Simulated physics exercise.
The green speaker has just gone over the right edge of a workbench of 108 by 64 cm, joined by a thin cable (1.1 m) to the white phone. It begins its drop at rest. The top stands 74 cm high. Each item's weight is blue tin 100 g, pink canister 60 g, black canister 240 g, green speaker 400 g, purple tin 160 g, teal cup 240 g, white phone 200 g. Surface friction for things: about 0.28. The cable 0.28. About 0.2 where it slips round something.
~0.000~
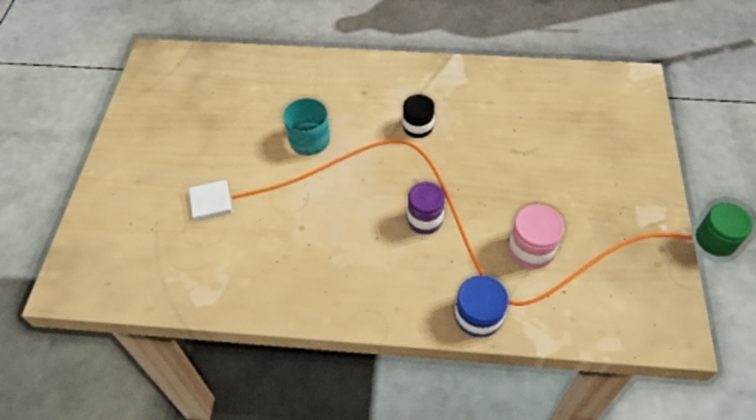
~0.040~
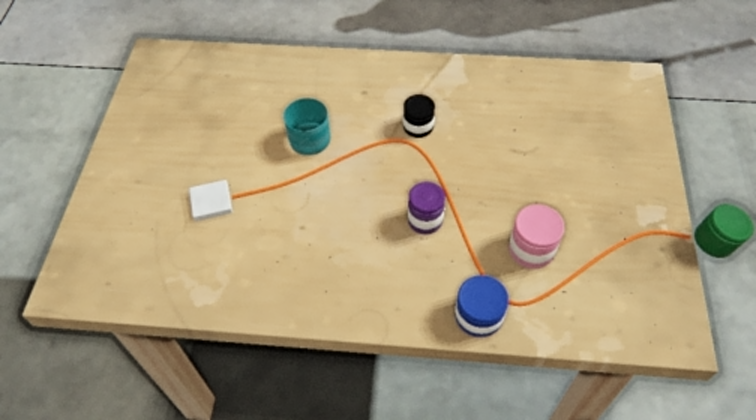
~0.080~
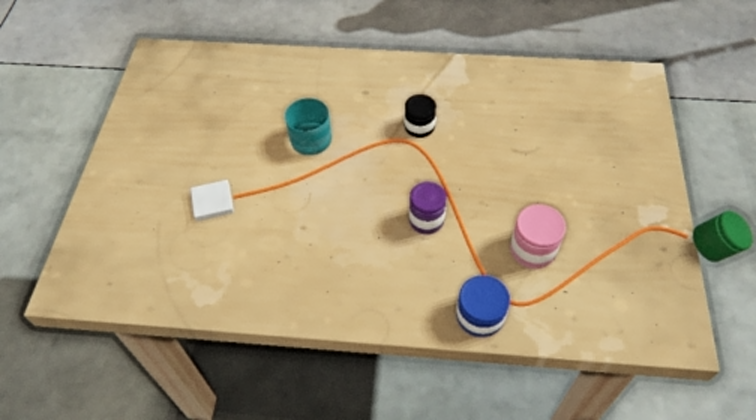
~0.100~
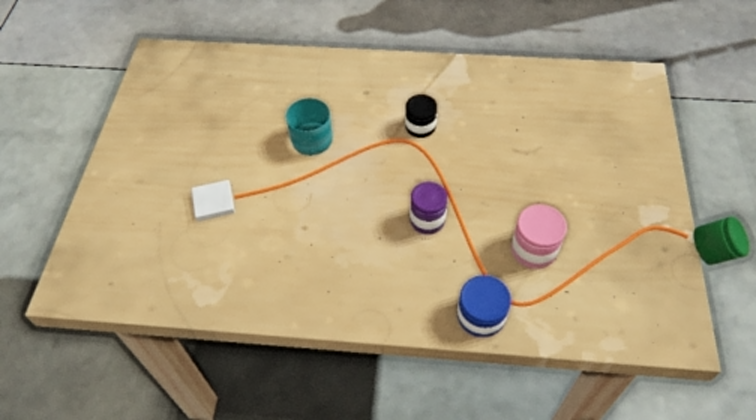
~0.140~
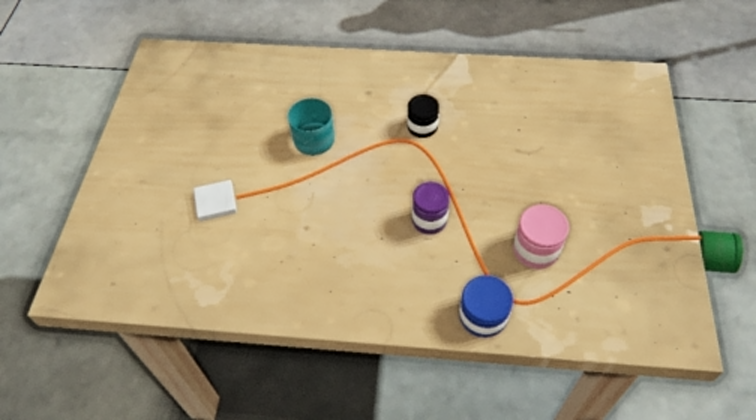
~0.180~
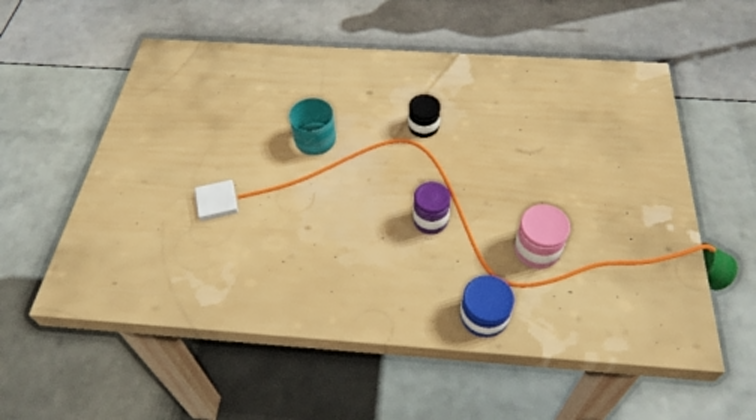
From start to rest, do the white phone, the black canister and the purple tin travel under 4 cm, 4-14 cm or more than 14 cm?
One by one: The white phone stops at a great distance; the black canister stops close to its start; the purple tin stops at a medium distance.
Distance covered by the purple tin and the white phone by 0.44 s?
Shifts - purple tin 6 cm, white phone 20 cm.
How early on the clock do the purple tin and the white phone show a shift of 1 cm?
Purple tin: 0.34 s; white phone: 0.34 s.
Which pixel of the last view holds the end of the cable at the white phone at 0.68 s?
Close to (560, 228) in the last picture.
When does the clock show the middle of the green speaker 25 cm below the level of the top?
At about 0.28 s.
After 0.4 s, the cable's tail end at (344, 216); white phone 19 cm off its start, purple tin 6 cm off its start, pink canister 23 cm off its start.
After 0.7 s, the cable's tail end at (560, 228); white phone 56 cm off its start, purple tin 7 cm off its start, pink canister 43 cm off its start.
After 0.9 s, the cable's tail end at (721, 240); white phone 84 cm off its start at (710, 237), purple tin 7 cm off its start at (431, 233), pink canister on its side, 50 cm off its start at (609, 49).
After 1.2 s, the cable has left the top; white phone over the edge, purple tin 7 cm off its start, pink canister over the edge.
After 2.4 s, the cable has left the top; white phone over the edge, purple tin 7 cm off its start at (431, 233), black canister 0 cm off its start at (425, 105), pink canister over the edge.
